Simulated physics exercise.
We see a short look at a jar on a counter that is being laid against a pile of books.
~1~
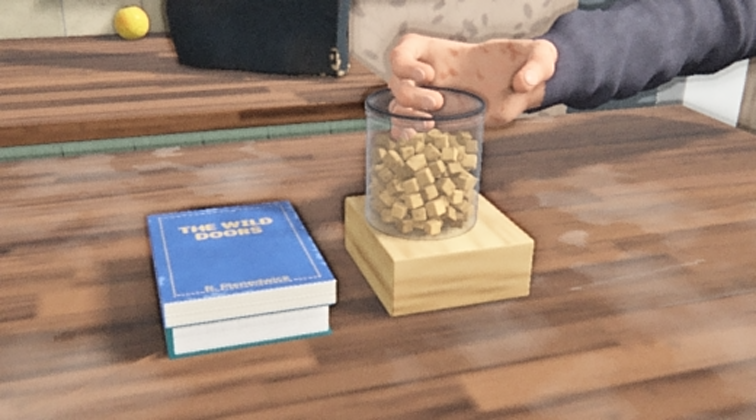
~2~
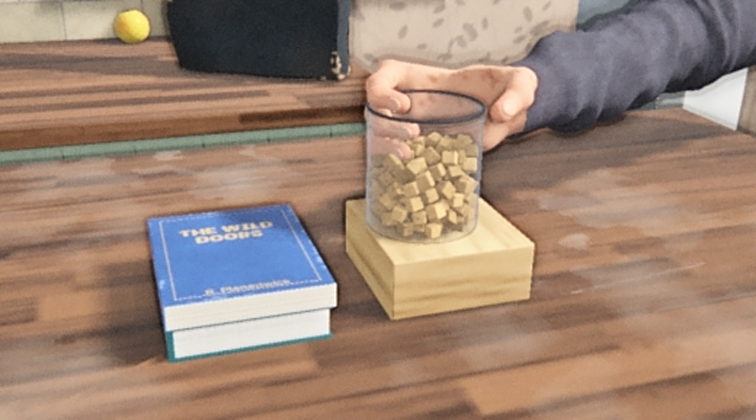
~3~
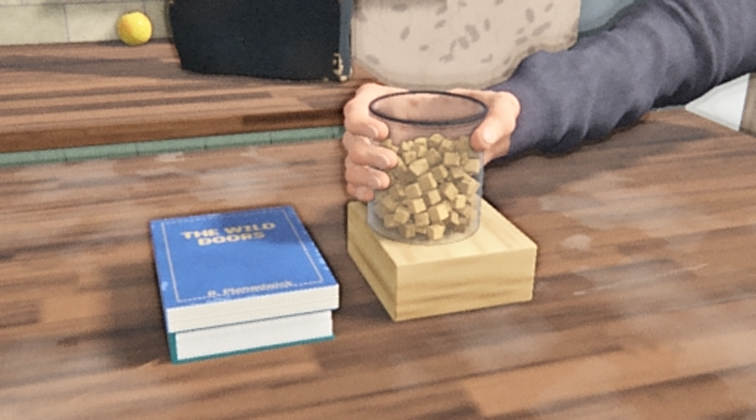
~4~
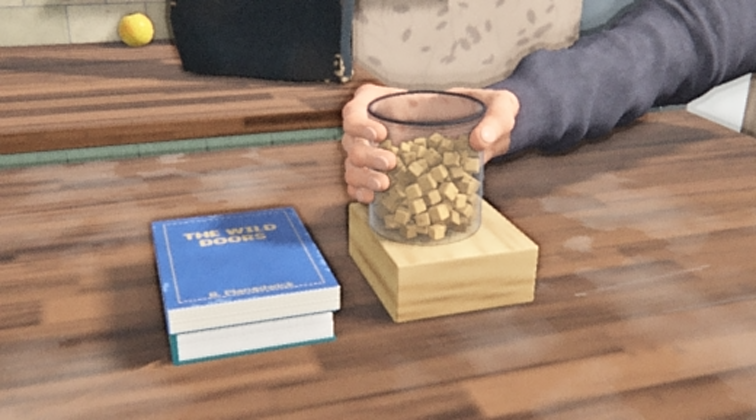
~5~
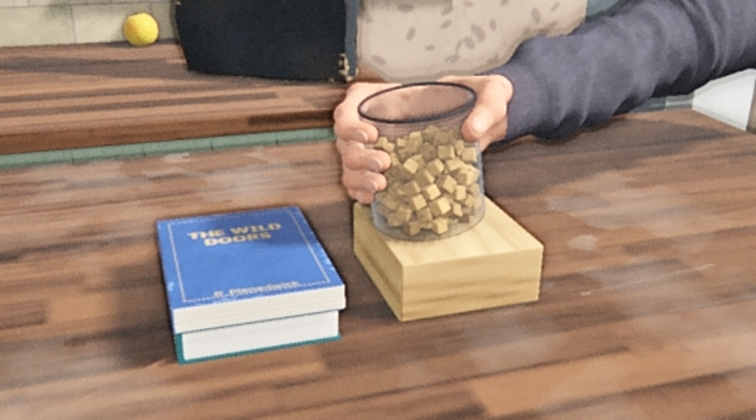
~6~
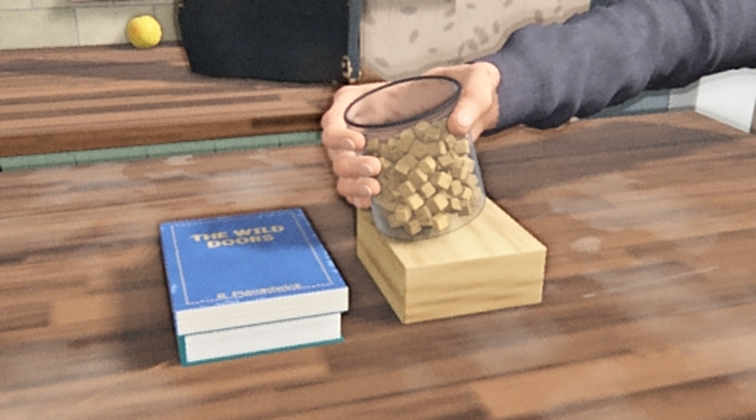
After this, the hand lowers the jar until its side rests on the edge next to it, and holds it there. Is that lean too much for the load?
Result: Filling partly lost.
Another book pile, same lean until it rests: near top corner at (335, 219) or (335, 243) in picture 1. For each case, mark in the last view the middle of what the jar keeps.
The middle comes to rest at (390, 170) the first time and at (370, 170) the second time.
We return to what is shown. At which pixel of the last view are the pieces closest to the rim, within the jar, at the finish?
Roughly at (252, 235).
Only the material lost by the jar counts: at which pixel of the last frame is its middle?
Resting centre, last frame: Approx. (230, 246).
Then, 0.43 s past the last view, the jar leans 36°; everything is still inside.
Then, 0.98 s past the last view, the jar leans 62°; everything is still inside.
Then, 1.58 s past the last view, the jar leans 90°; everything is still inside.
Finally, the jar rests on the book pile at 94°; a small part of the small wooden cubes out of it.
